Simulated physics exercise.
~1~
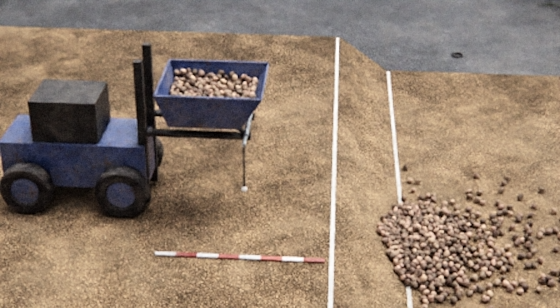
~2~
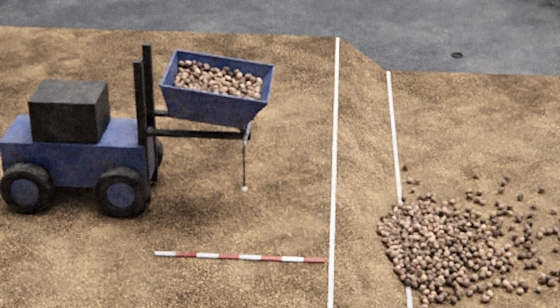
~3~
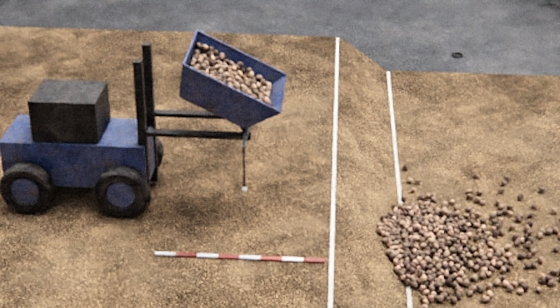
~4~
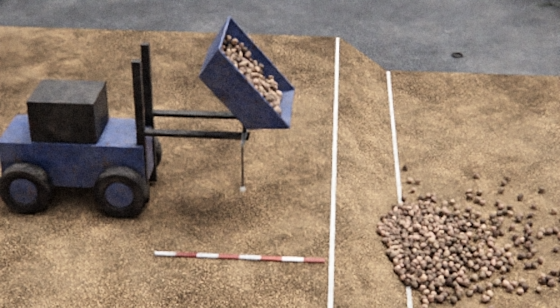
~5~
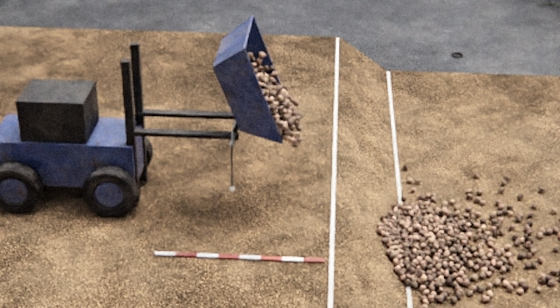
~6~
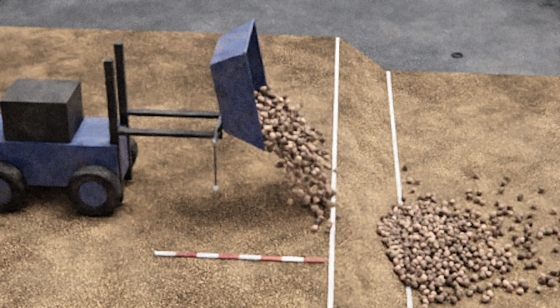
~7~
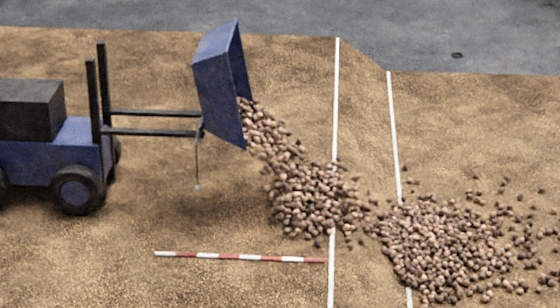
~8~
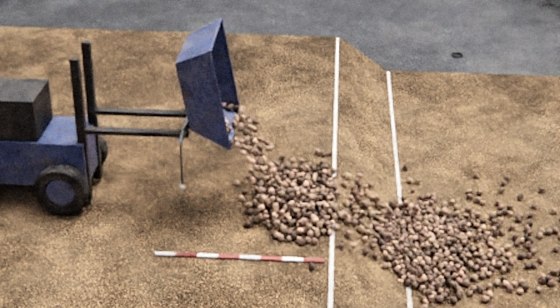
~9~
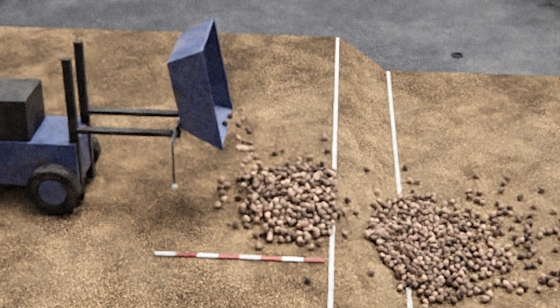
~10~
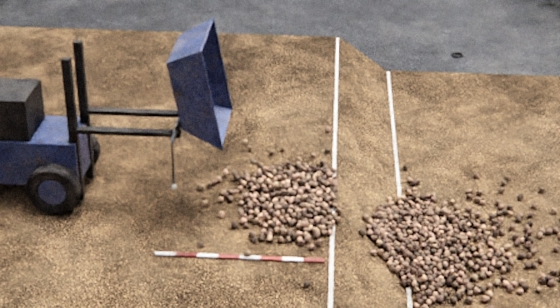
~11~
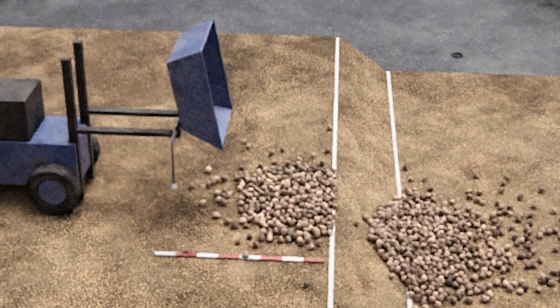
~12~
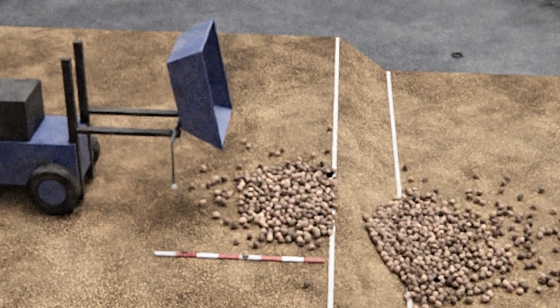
To begin with, a blue forklift stands on brown ground at the left, holding up a skip full of smooth stones, while an earlier heap lies at the right beyond two white lines marking a slope. The skip tips steadily forward to the right, and the stones slide toward its lower edge. As it steepens, the forklift backs away to the left and the stones pour out. They pile up just before the first line, with some tumbling down the slope to the older heap. Finally, the emptied skip hangs steeply tilted and still beside two separate heaps.
